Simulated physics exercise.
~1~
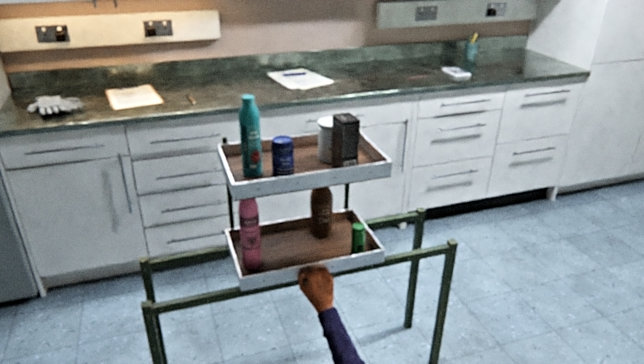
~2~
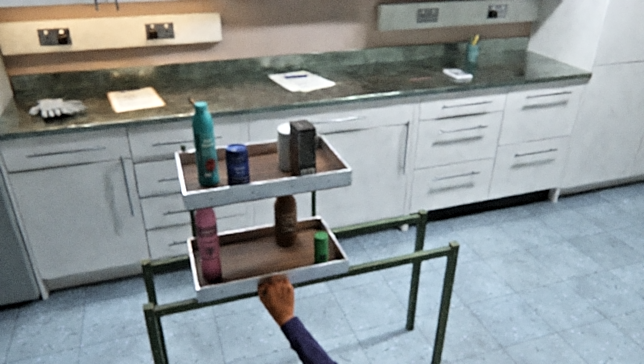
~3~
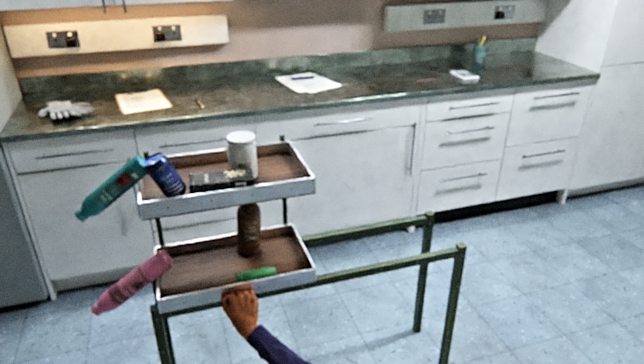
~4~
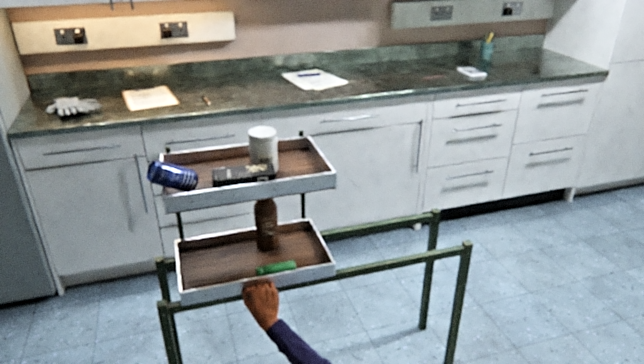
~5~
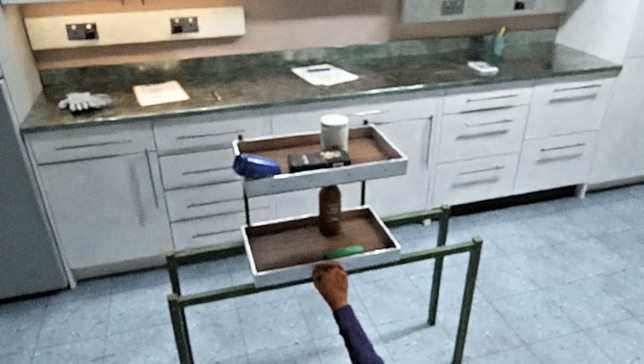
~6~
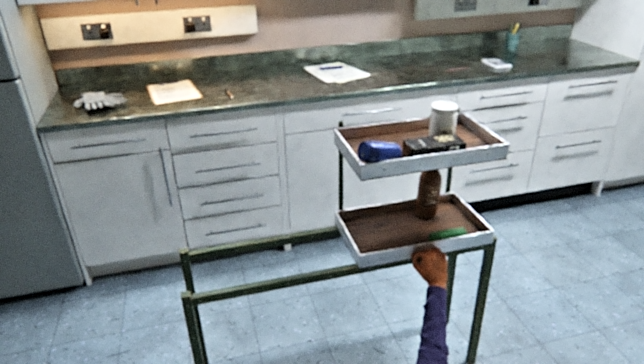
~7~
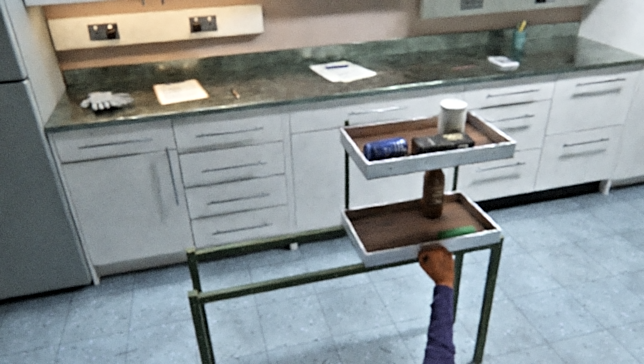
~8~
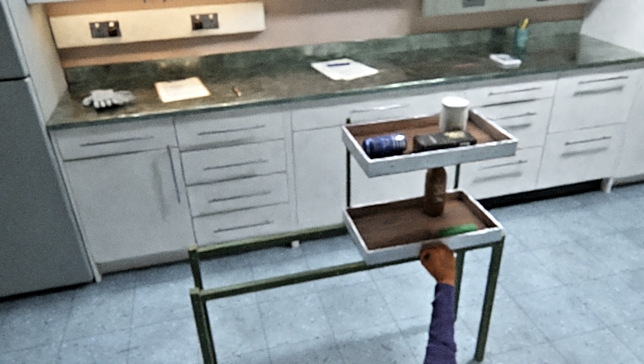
A two-tier tray slides left, spilling two bottles, then moves right with three items toppled.
